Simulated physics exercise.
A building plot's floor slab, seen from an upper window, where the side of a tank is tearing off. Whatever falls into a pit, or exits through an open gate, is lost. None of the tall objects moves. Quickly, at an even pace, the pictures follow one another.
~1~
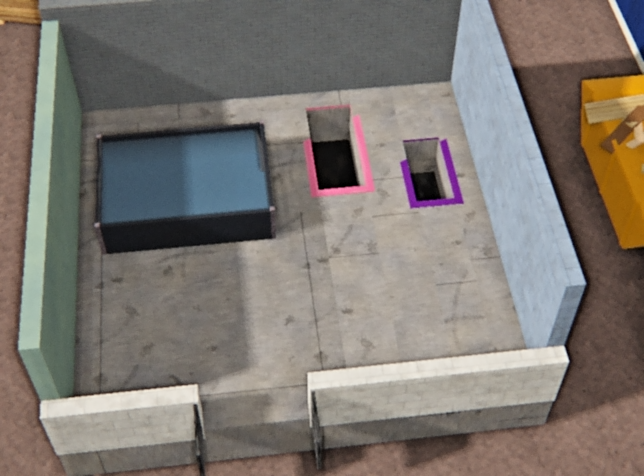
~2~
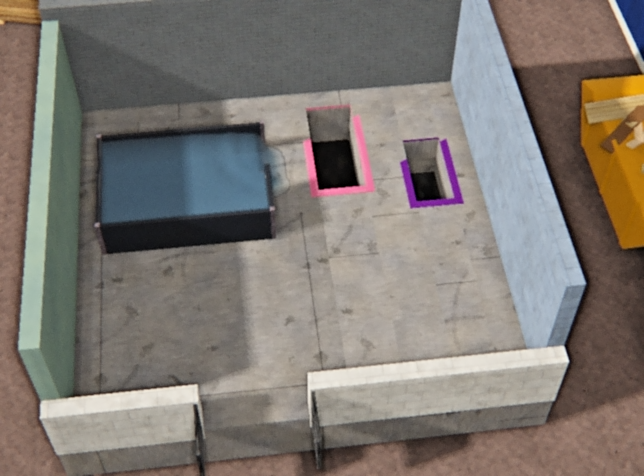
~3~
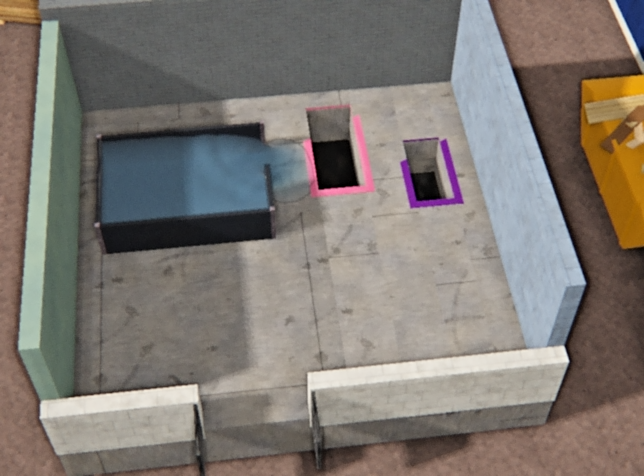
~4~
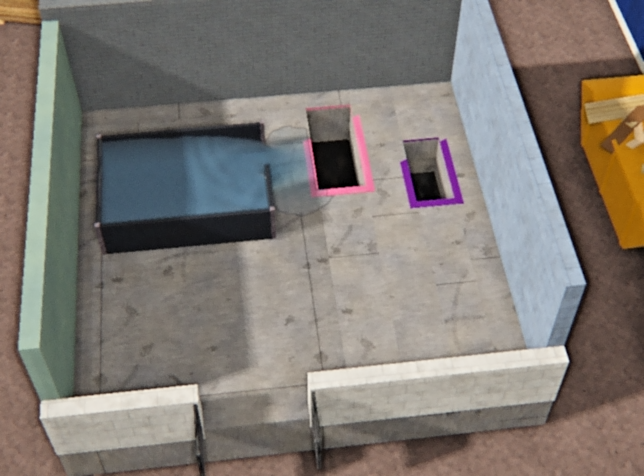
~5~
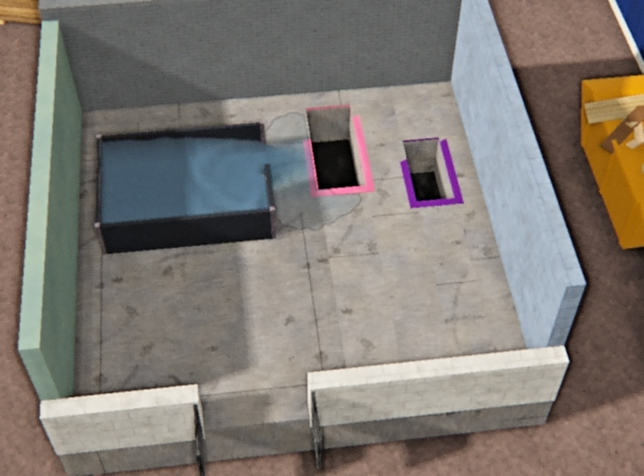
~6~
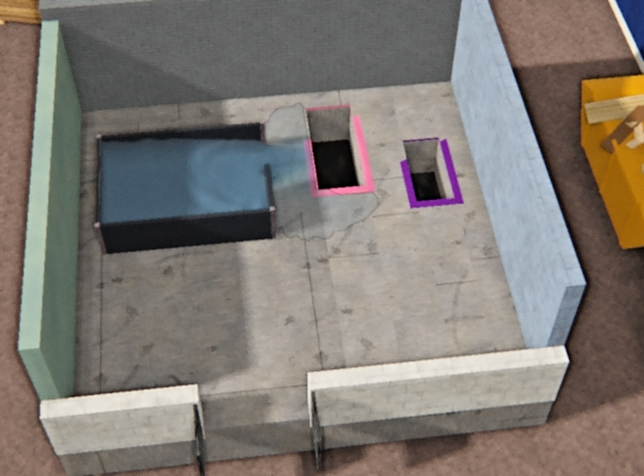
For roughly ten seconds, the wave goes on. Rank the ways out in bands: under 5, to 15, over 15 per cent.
Gate: Short of five per cent. Pink pit: Beyond fifteen per cent. Purple pit: Short of five per cent.
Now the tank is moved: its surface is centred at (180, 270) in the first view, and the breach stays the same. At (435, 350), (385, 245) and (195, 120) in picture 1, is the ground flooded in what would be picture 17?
Well, first one got wet, second one got wet, third one stays dry.
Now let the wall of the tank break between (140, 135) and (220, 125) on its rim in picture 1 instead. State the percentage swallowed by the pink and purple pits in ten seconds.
In percent: Pink 35, purple 4.
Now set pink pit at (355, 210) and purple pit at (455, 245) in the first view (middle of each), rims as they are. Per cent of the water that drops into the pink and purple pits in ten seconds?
Estimated shares - pink: 35 %; purple: 20 %.
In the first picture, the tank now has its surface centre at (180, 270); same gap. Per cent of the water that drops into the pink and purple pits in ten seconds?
Pink 14 %, purple 25 %.
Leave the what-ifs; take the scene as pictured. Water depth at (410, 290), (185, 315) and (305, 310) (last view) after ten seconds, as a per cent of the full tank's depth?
Around 0, 0 and 0 %.
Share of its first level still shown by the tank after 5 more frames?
78 percent or thereabouts.
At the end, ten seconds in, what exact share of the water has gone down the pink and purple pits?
About 70 %, then about 0 %.
A moment on, water covers 10 % of the floor; the gate 0 %, the pink pit 14 %, the purple pit 0 %.
Next, water covers 10 % of the floor; the gate 0 %, the pink pit 27 %, the purple pit 0 %.
Then, water covers 5 % of the floor; the gate 0 %, the pink pit 41 %, the purple pit 0 %.
Later, water covers 10 % of the floor; the gate 0 %, the pink pit 57 %, the purple pit 0 %.
In the end, water covers 10 % of the floor; the gate 0 %, the pink pit 71 %, the purple pit 1 %.
